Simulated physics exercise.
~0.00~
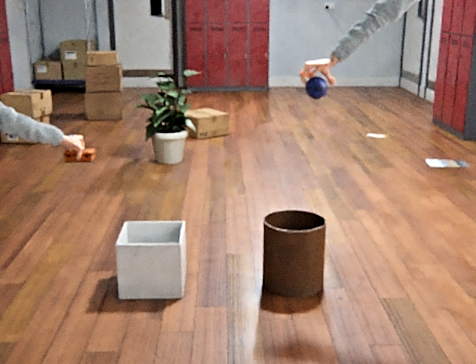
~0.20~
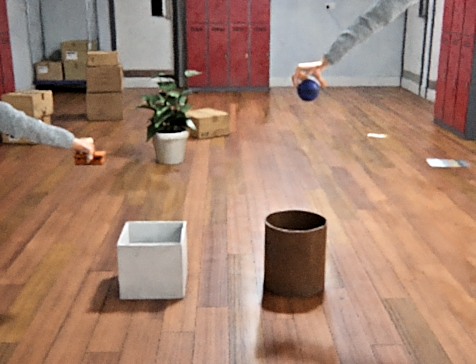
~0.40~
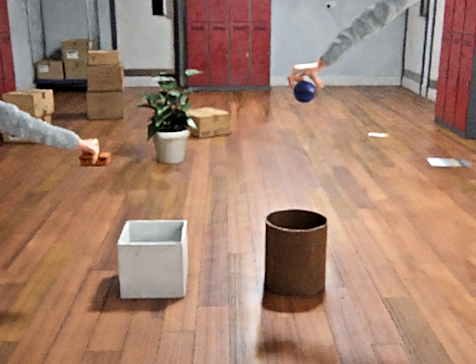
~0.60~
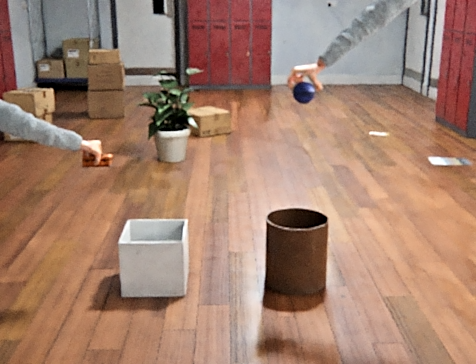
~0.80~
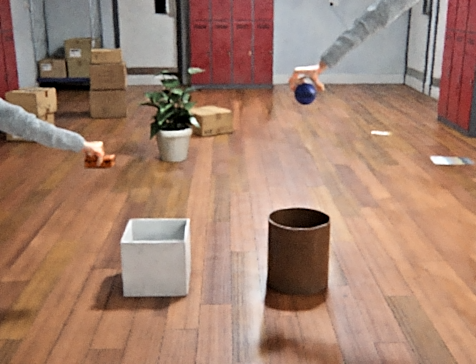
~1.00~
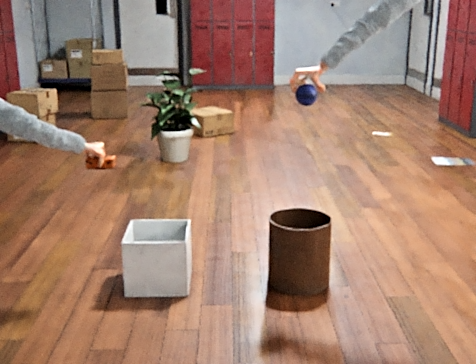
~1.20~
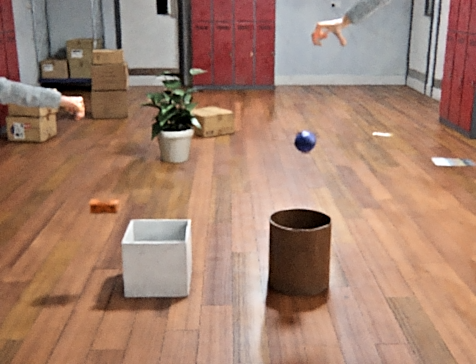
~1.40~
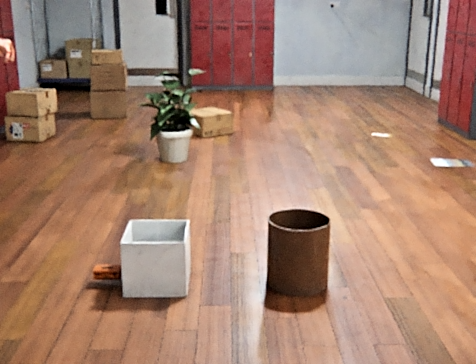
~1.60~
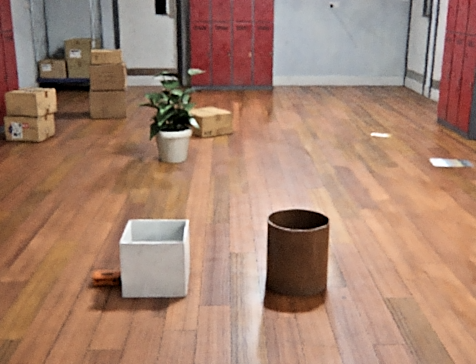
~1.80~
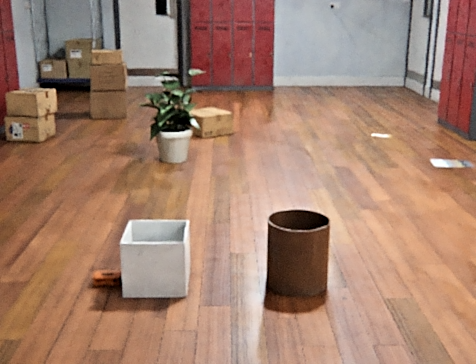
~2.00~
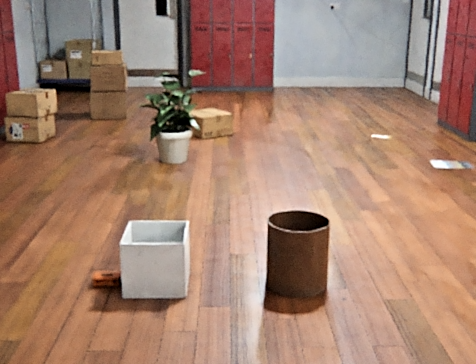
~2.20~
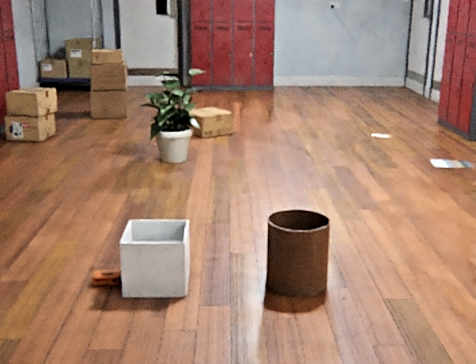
Two grey-sleeved arms reach in from either side of a wood-floored room, seen from the front by a slightly swaying camera, the left holding a small orange case and the right a dark blue ball. Below them stand a pale square crate on the left and a brown round bucket on the right, with a potted plant, cardboard boxes and red lockers behind. The hands shift slightly inward, then hold still. Both let go and draw back as the objects fall. The ball drops into the bucket, out of sight, while the case misses and rests on the floor against the crate's left side.
